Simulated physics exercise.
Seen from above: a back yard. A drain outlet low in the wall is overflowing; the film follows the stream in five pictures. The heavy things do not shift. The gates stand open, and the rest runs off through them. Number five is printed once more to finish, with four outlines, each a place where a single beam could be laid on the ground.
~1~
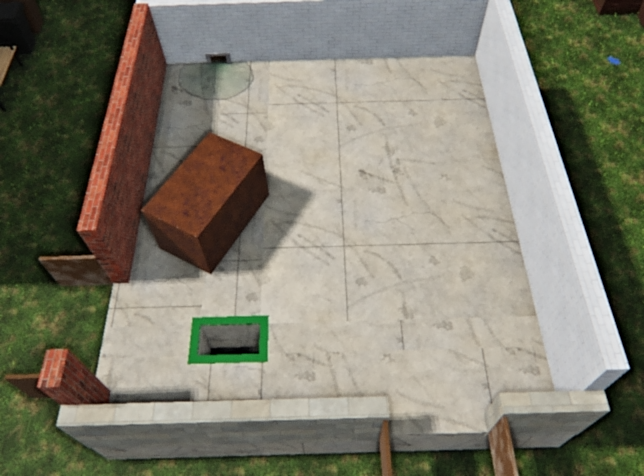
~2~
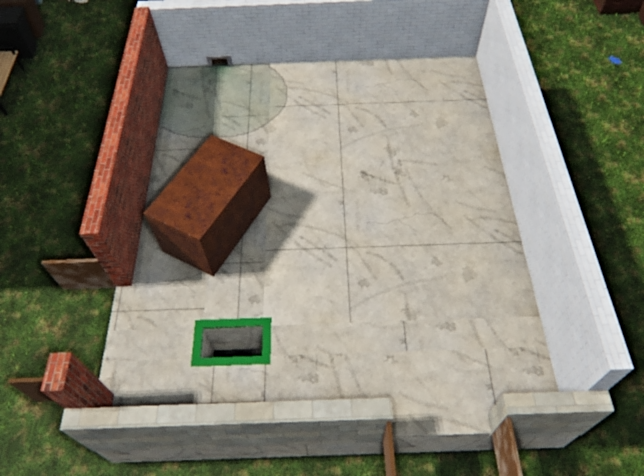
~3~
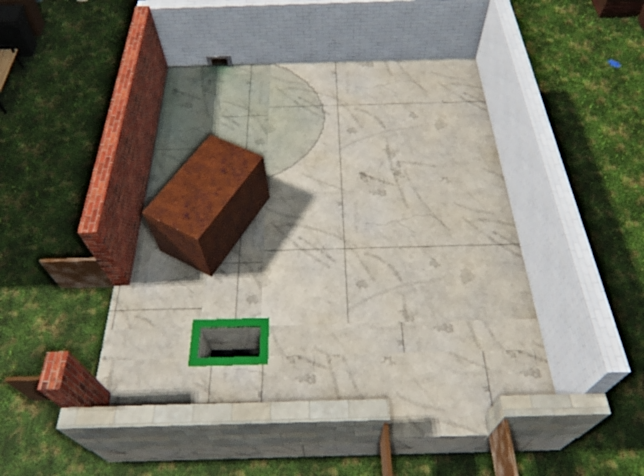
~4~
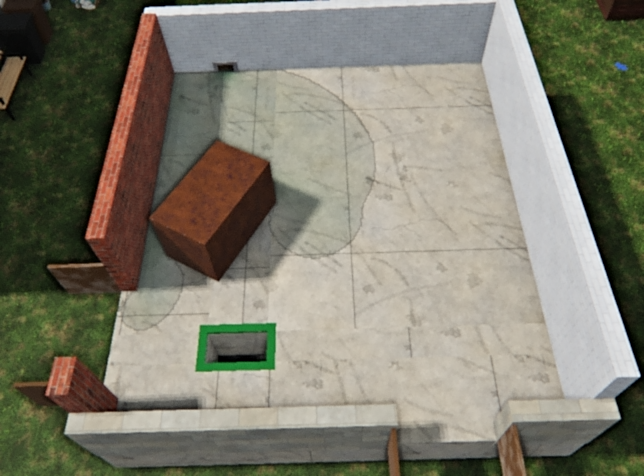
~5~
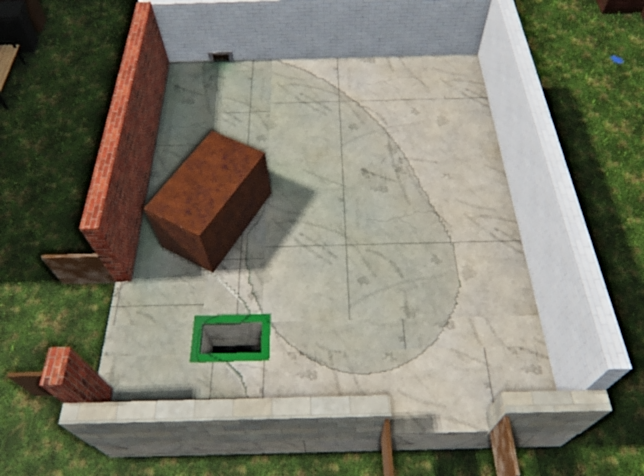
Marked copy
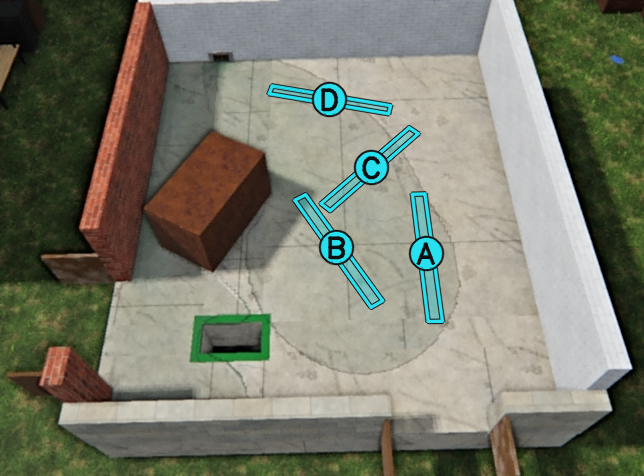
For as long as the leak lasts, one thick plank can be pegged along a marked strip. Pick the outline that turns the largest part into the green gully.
Go for C.
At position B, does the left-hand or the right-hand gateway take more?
The right one.
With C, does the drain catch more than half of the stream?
No, it does not.
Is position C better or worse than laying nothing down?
Better.
On the marked copy, A from (435, 321) to (418, 194); B from (300, 197) to (376, 304); C from (325, 207) to (413, 130); D from (270, 89) to (389, 109).
Choosing A, about 25 % of the stream goes into the green gully, about 74 % out by the gates.
Choosing B, about 21 % of the stream goes into the green gully, about 78 % out by the gates.
Choosing C, about 37 % of the stream goes into the green gully, about 62 % out by the gates.
Choosing D, about 21 % of the stream goes into the green gully, about 79 % out by the gates.
